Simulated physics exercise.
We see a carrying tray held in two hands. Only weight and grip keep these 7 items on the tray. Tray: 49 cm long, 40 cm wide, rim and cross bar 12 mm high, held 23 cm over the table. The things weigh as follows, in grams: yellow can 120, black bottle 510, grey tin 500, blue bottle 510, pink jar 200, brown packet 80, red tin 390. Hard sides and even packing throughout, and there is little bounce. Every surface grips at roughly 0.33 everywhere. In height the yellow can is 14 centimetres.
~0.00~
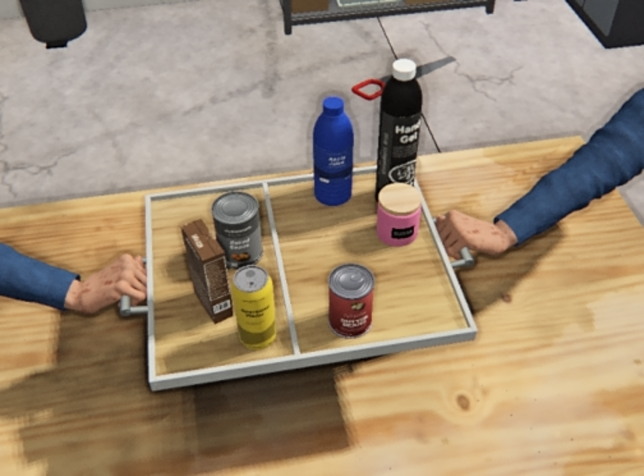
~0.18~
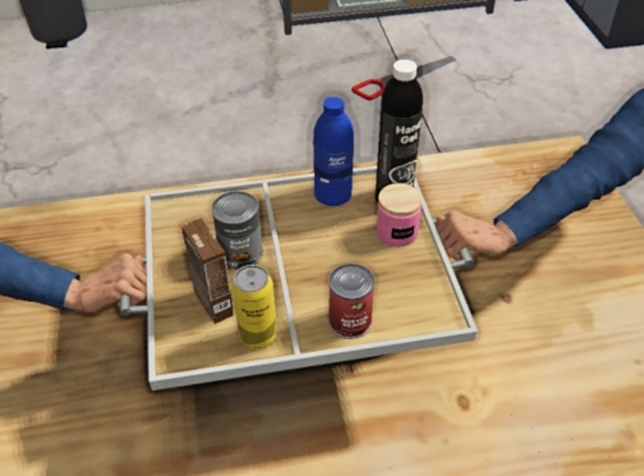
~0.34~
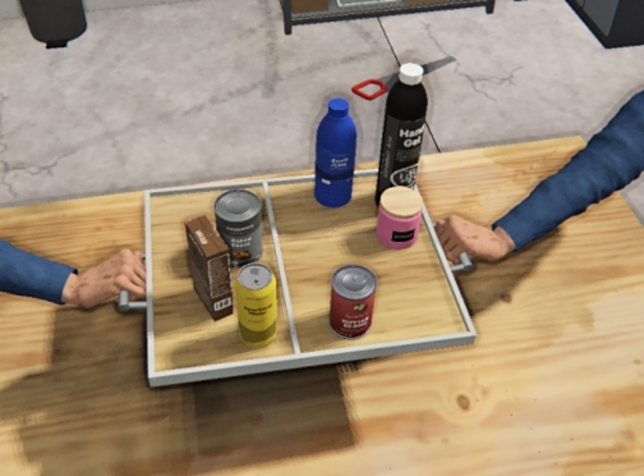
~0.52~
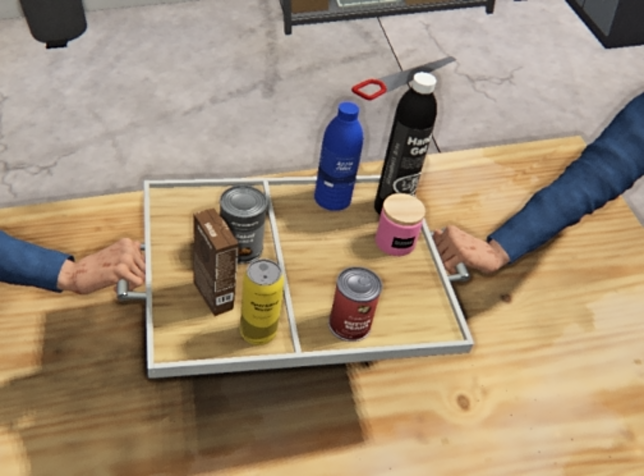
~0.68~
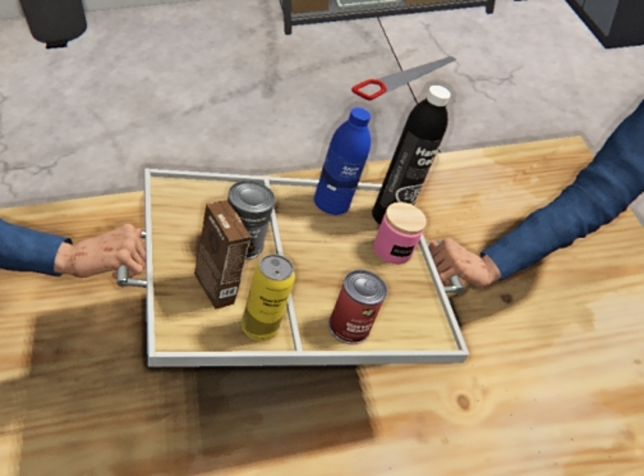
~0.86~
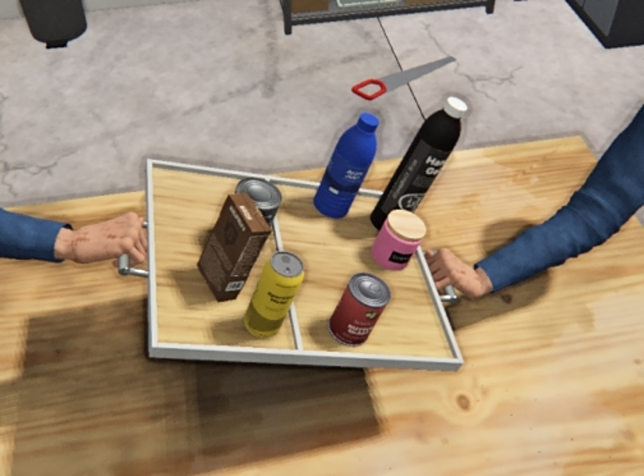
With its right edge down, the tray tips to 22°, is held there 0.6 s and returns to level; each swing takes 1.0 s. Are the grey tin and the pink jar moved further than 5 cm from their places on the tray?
In order: The grey tin is left about where it was. The pink jar is left about where it was.
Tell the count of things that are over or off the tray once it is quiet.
The count comes out at 4.
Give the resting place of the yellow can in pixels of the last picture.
Its centre ends close to (374, 308) in the last view.
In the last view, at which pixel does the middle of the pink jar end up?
At about (410, 213).
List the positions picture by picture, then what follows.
In the first frame, tray level; grey tin (238, 231); pink jar (399, 215).
In the second frame, tray level; blue bottle (333, 151); brown packet (208, 272).
In the third frame, tray tilted 3°, right edge down; red tin (352, 302); yellow can (257, 308).
In the fourth frame, tray tilted 8°, right edge down; black bottle (407, 149); blue bottle (340, 156).
In the fifth frame, tray tilted 14°, right edge down; brown packet (221, 256); red tin (357, 307).
In the sixth frame, tray tilted 19°, right edge down; pink jar (398, 240).
After 1.16 s, tray tilted 22°, right edge down; black bottle now off the tray; pink jar slid 2 cm near (408, 245); grey tin slid 2 cm near (264, 217).
After 1.56 s, tray tilted 22°, right edge down; pink jar slid 2 cm near (407, 245); grey tin slid 2 cm near (264, 217); brown packet on its side.
After 2.16 s, tray tilted 13°, right edge down; blue bottle now off the tray; pink jar slid 2 cm near (410, 232); grey tin slid 2 cm near (257, 222).
At rest (3.2 s), off the tray, black bottle and blue bottle; tipped over on the tray, yellow can and brown packet; not toppled but over 5 cm from the start, red tin; the other 2 in place, give or take 5 cm. In the last view, grey tin near (250, 229), pink jar near (410, 213).
